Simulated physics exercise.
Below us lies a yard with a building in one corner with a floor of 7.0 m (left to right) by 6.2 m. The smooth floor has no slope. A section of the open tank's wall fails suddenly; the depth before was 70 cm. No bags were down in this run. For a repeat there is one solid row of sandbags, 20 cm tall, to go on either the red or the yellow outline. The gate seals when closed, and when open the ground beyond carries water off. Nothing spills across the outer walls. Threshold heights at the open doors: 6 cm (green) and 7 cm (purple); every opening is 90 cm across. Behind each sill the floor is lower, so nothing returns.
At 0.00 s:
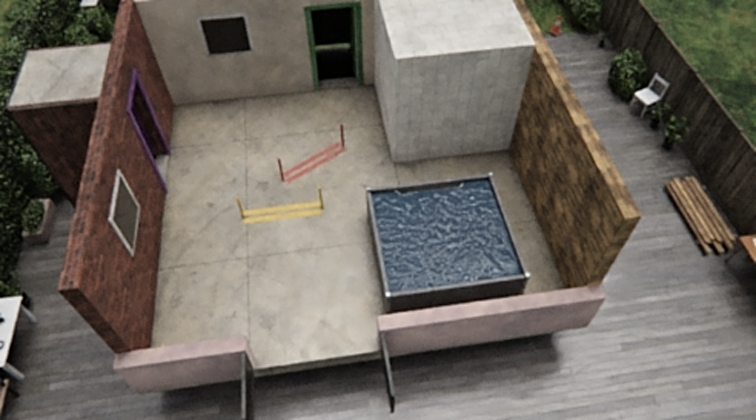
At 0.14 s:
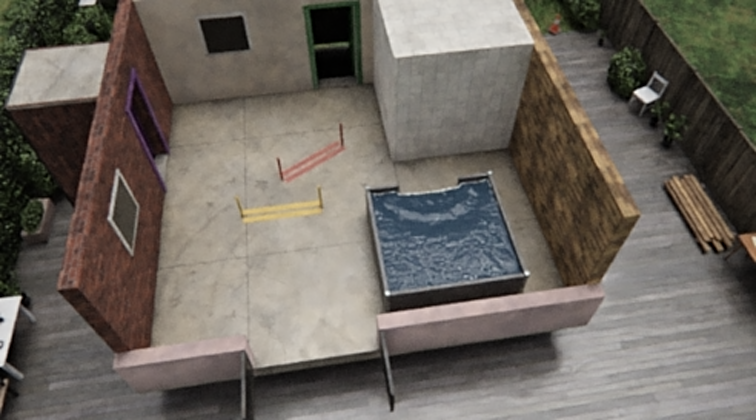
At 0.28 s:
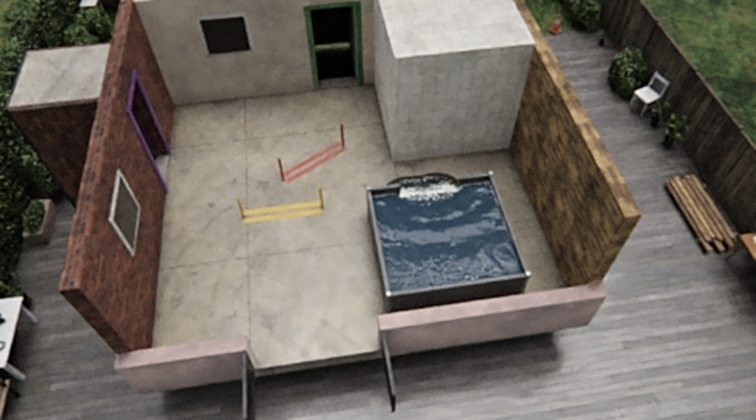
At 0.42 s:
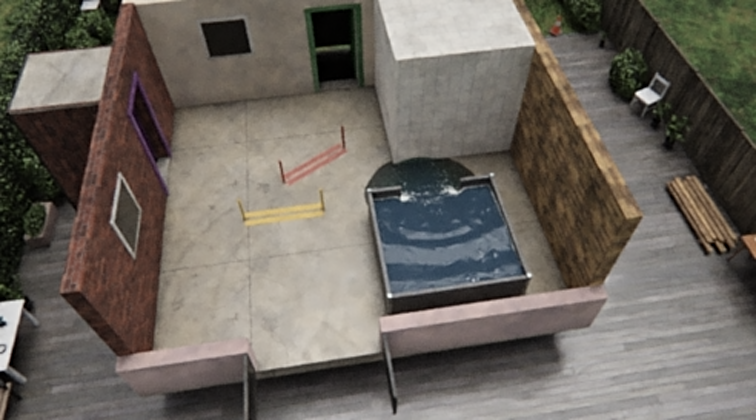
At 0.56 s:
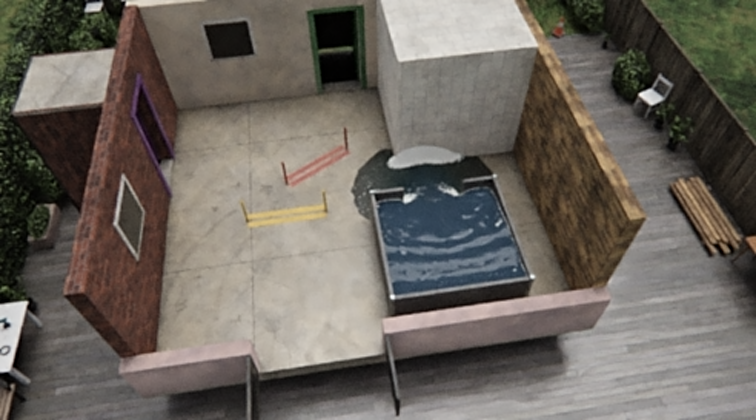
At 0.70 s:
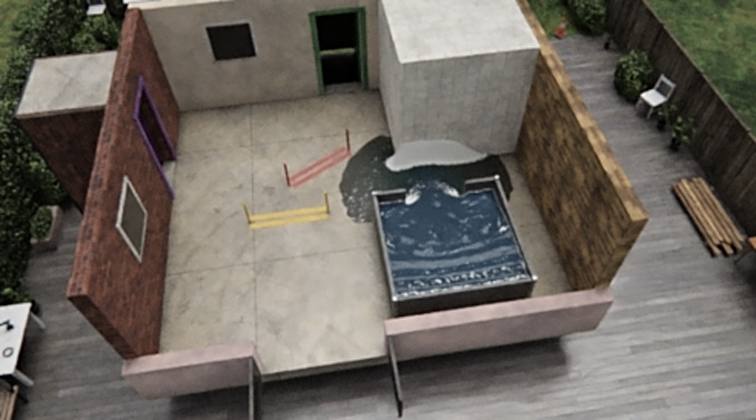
We see a roofless building with a square open tank of water; its far side opens, and water pours out, spreading as a dark pool across the pale floor, around the tank's far corners and against the grey block.
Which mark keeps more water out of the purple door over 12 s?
Lay them on the red one.
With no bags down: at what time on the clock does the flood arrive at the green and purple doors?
Arrival: Green 1.3 s, purple 2.6 s.
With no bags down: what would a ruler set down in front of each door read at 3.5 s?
In cm: Green 7, purple 13.
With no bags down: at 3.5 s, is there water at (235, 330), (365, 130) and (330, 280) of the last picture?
In that order: Not reached, under water, still dry.
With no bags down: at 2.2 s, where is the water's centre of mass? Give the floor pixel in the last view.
Near (426, 221).
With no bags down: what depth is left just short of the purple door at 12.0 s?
Roughly 9.0 cm deep.
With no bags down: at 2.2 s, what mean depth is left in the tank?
About 39 cm.
After 1.4 s water covers 20 % of the floor and is deepest (50 cm) near (426, 175) in the run without bags; in at the purple door, 0 L with no bags, 0 L with the row on red, 0 L on yellow.
After 2.2 s water covers 45 % of the floor and is deepest (46 cm) near (510, 157) in the run without bags; in at the purple door, 0 L with no bags, 0 L with the row on red, 0 L on yellow.
After 3.5 s water covers 65 % of the floor and is deepest (37 cm) near (552, 315) in the run without bags; in at the purple door, 11 L with no bags, 0 L with the row on red, 11 L on yellow.
After 7.0 s water covers 90 % of the floor and is deepest (24 cm) near (573, 312) in the run without bags; in at the purple door, 46 L with no bags, 1 L with the row on red, 58 L on yellow.
After 12.0 s water covers 100 % of the floor and is deepest (16 cm) near (171, 230) in the run without bags; in at the purple door, 53 L with no bags, 3 L with the row on red, 67 L on yellow.
